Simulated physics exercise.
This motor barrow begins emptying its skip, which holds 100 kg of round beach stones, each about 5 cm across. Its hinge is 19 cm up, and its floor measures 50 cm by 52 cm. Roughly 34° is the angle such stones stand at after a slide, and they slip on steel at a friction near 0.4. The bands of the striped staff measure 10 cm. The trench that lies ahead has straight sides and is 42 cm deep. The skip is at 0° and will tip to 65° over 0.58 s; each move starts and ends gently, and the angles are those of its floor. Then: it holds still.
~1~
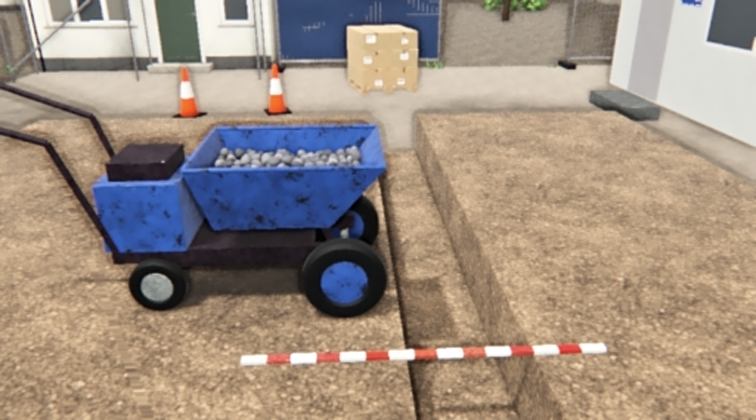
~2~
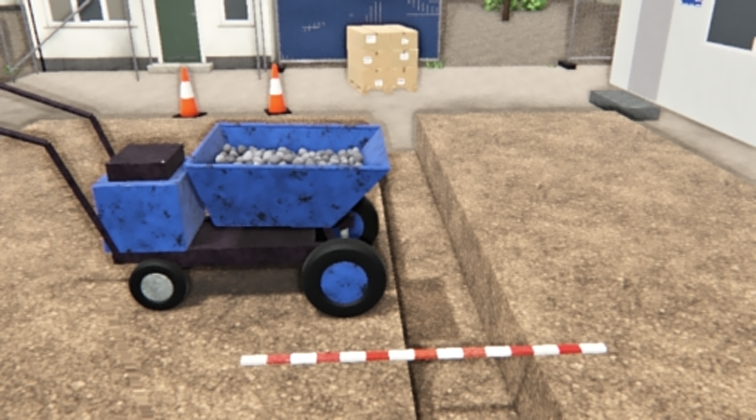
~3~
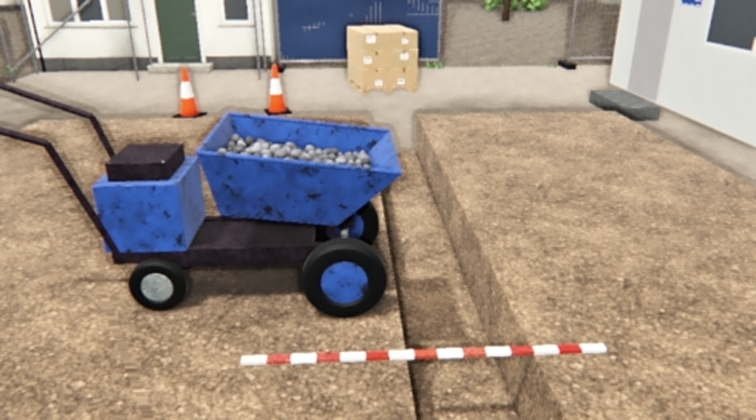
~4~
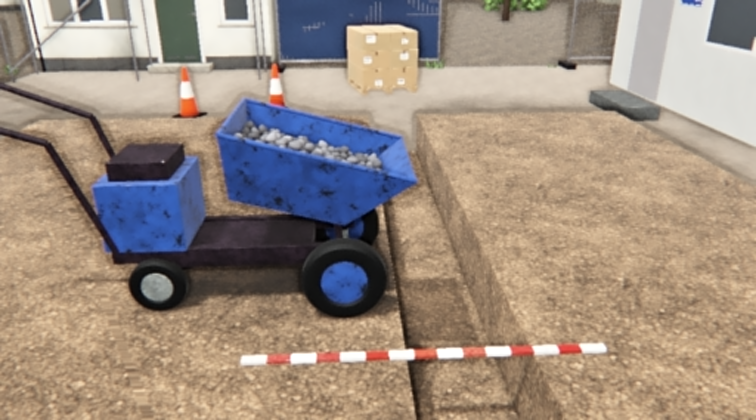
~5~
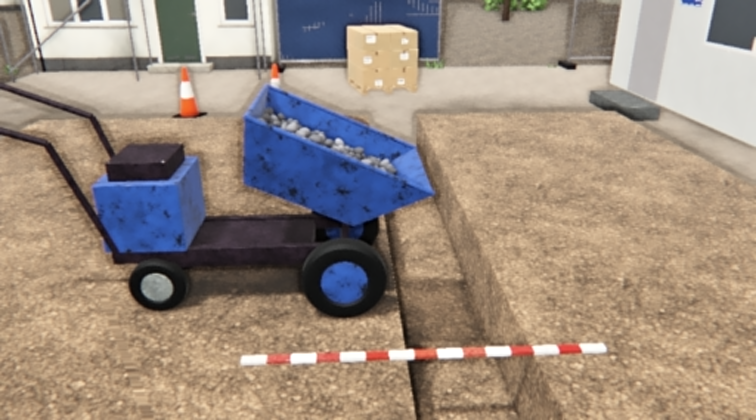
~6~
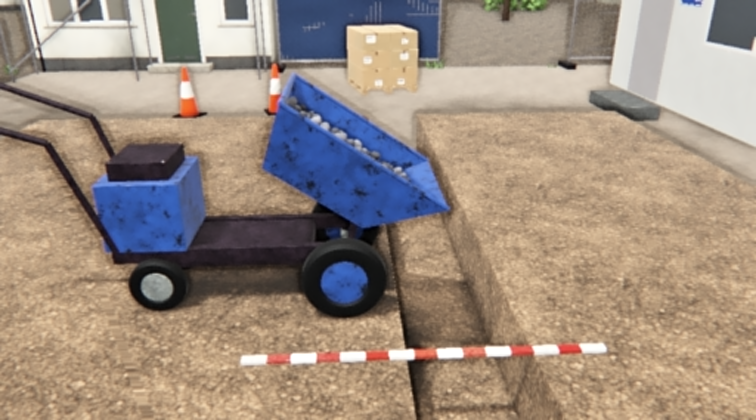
The blue skip of a small motor barrow, loaded with round grey stones, tilted steadily forward to the right, its back end rising high while the barrow stood still beside a straight-sided trench.
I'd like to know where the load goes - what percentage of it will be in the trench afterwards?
I would put it at about 40 per cent.
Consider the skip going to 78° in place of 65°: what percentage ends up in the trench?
In that case near 45 per cent.
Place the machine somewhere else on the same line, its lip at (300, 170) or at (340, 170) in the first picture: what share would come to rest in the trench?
Close to 100 percent in the first case, 80 percent in the second.
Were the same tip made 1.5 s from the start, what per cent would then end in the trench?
My guess is near 60 percent.
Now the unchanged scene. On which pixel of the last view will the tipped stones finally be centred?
Roughly (524, 273), I'd say.
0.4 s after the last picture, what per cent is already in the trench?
Something like 15 in a hundred.
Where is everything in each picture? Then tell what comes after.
The skip is at 0°, its lip at (385, 167); the top of the load is at (281, 160), in the first picture.
Lip at (390, 169), floor tilted 2°, highest stones at (265, 156), in the second picture.
Lip at (401, 173), floor tilted 7°, highest stones at (250, 148), in the third picture.
Lip at (417, 182), floor tilted 15°, highest stones at (255, 136), in the fourth picture.
Lip at (433, 194), floor tilted 24°, highest stones at (270, 121), in the fifth picture.
Lip at (448, 209), floor tilted 34°, highest stones at (293, 111), in the sixth picture.
Then, 0.1 s after the last picture the floor is at 54°, 100 % in the skip; the foremost stones are at (431, 217).
Then, 0.4 s after the last picture the floor is at 65°, 84 % in the skip, 13 % in the trench, 3 % past the trench; the foremost stones are at (515, 264).
Then, 0.7 s after the last picture the floor is at 65°, 20 % in the skip, 21 % in the trench, 59 % past the trench; the foremost stones are at (664, 284).
Then, 2.7 s after the last picture the floor is at 65°, 0 % in the skip, 40 % in the trench, 60 % past the trench; the foremost stones are past the picture's edge.
